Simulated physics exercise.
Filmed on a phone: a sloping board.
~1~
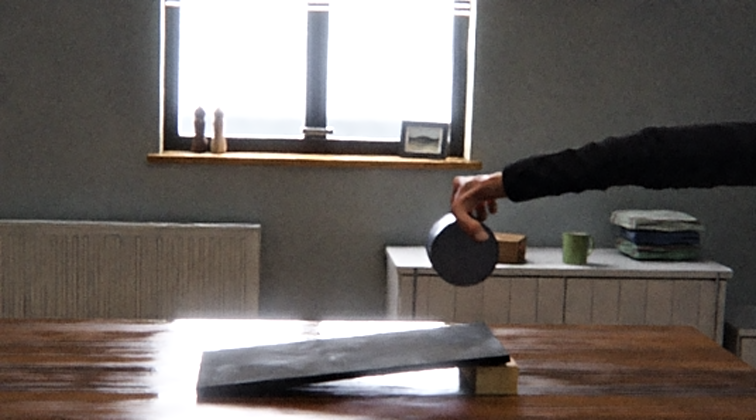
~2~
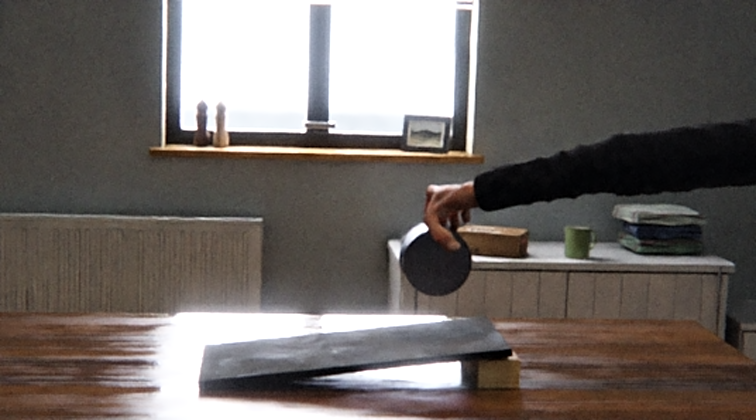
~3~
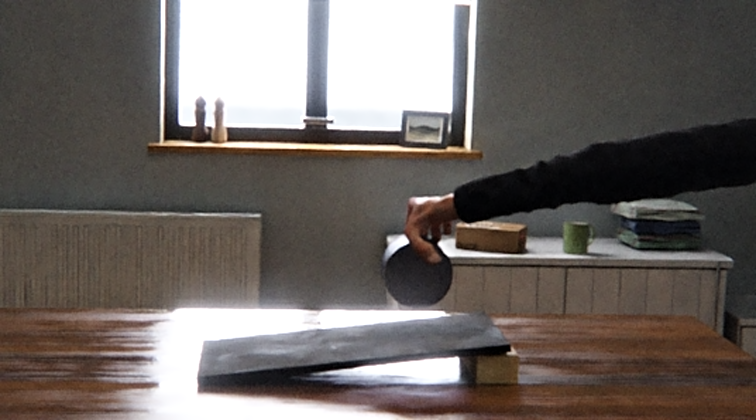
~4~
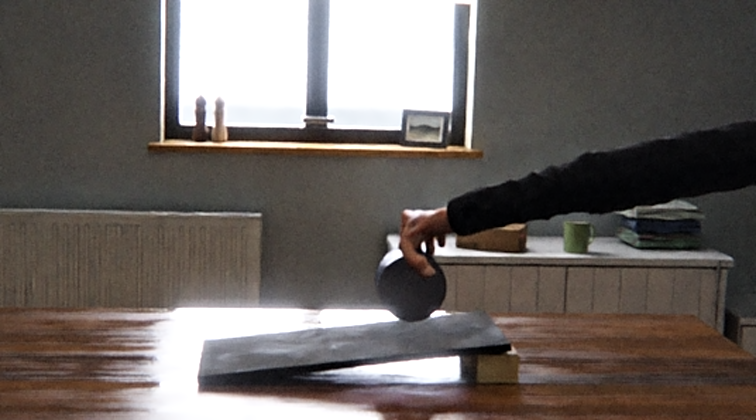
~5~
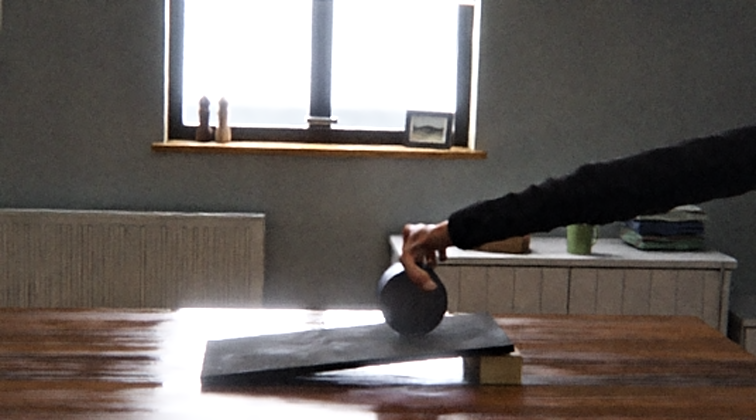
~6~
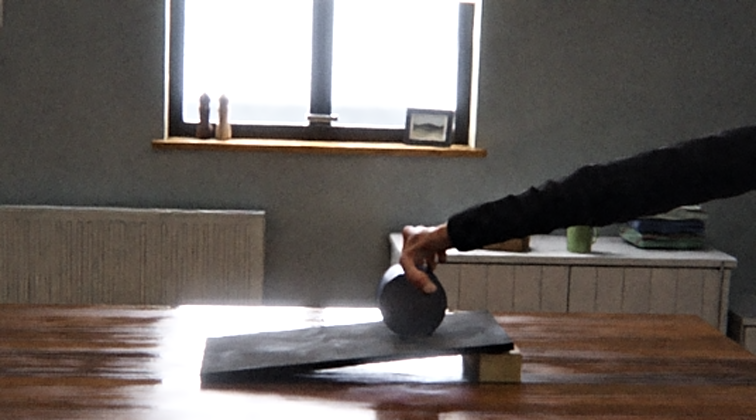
At first, a hand reaching in from the right holds a dark bluish, round tub above a sloping board on a wooden table. The hand carries it left and downward, then lowers it onto the board's upper part, where it rests with the fingers still gripping it.
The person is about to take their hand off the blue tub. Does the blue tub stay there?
Here the blue tub runs down the board.
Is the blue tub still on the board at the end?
The blue tub comes off the board.
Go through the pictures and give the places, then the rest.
Still above its spot; blue tub (462, 250), in the first picture.
Still above its spot; blue tub (435, 259), in the second picture.
Still above its spot; blue tub (416, 271), in the third picture.
Still above its spot; blue tub (410, 284), in the fourth picture.
Still above its spot; blue tub (412, 298), in the fifth picture.
Set down, still held; blue tub (411, 300), in the sixth picture.
Then, 1.20 s on from there, blue tub now off the board.
Then, 2.00 s on from there, things are still on the move.
In the end, off the board, blue tub. The blue tub goes downhill.
